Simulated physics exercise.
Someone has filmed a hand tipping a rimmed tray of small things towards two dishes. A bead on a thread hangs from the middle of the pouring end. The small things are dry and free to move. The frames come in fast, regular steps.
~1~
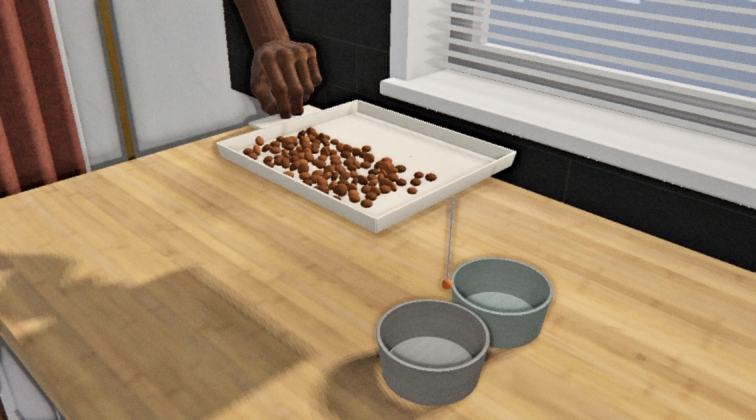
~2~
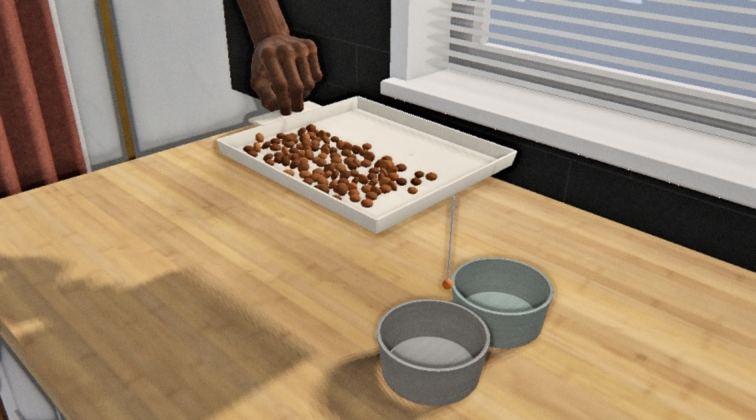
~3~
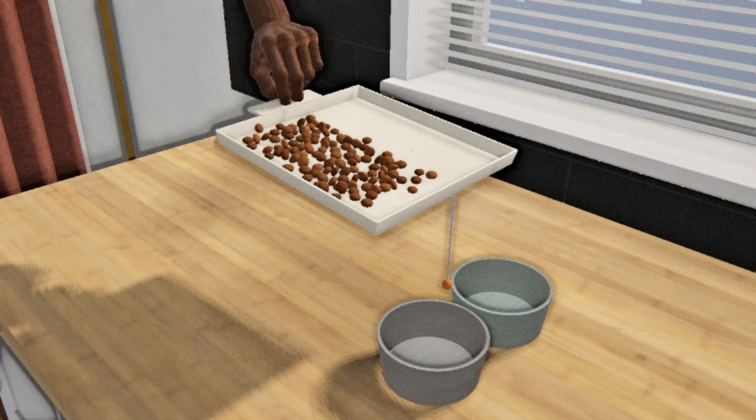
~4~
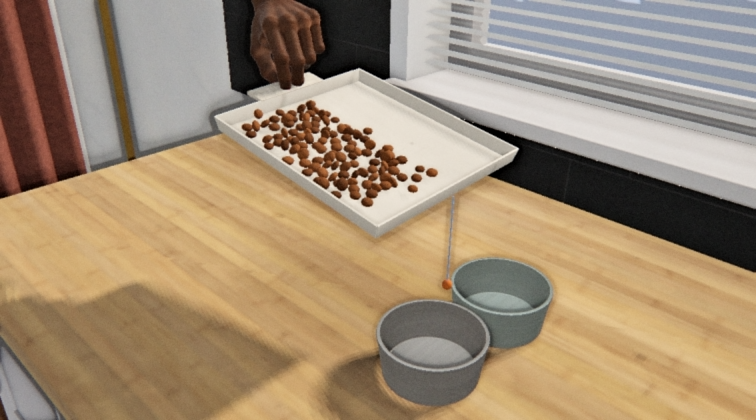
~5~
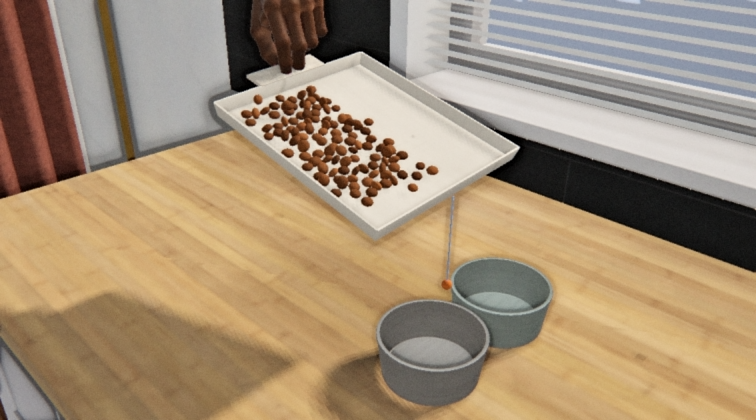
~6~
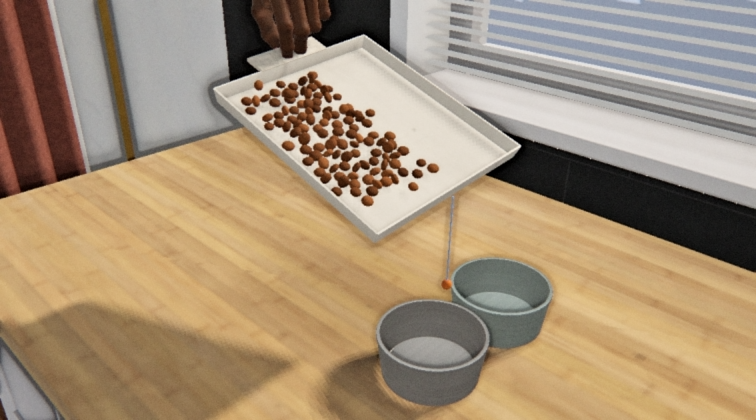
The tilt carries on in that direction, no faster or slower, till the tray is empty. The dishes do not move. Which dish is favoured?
More goes to the left dish.
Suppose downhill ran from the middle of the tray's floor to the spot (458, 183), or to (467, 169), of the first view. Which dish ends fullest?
The first try: The right-hand dish. The second: The right one.
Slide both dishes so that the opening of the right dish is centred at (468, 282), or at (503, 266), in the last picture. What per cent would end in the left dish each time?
In turn 70 and 30 in a hundred.
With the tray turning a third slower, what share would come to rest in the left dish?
It comes to 70 per cent or so.
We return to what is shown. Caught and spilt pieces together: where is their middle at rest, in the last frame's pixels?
Close to (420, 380).
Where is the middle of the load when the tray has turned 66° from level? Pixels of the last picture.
At about (396, 215).
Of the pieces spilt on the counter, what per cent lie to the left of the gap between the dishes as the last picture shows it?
Some 80 per cent.
Shortly afterwards, tray tipped steeply; the bulk on the tray; only a few in the left dish; a little in the air.
Next, tray tipped past a quarter turn; a little on the tray; near half in the left dish; near a quarter outside both; a little in the air.
Some moments later, tray tipped past a quarter turn; near two thirds in the left dish; near a third outside both.
In the end, tray tipped past a quarter turn; near two thirds in the left dish; none at all in the right dish; near a third outside both.
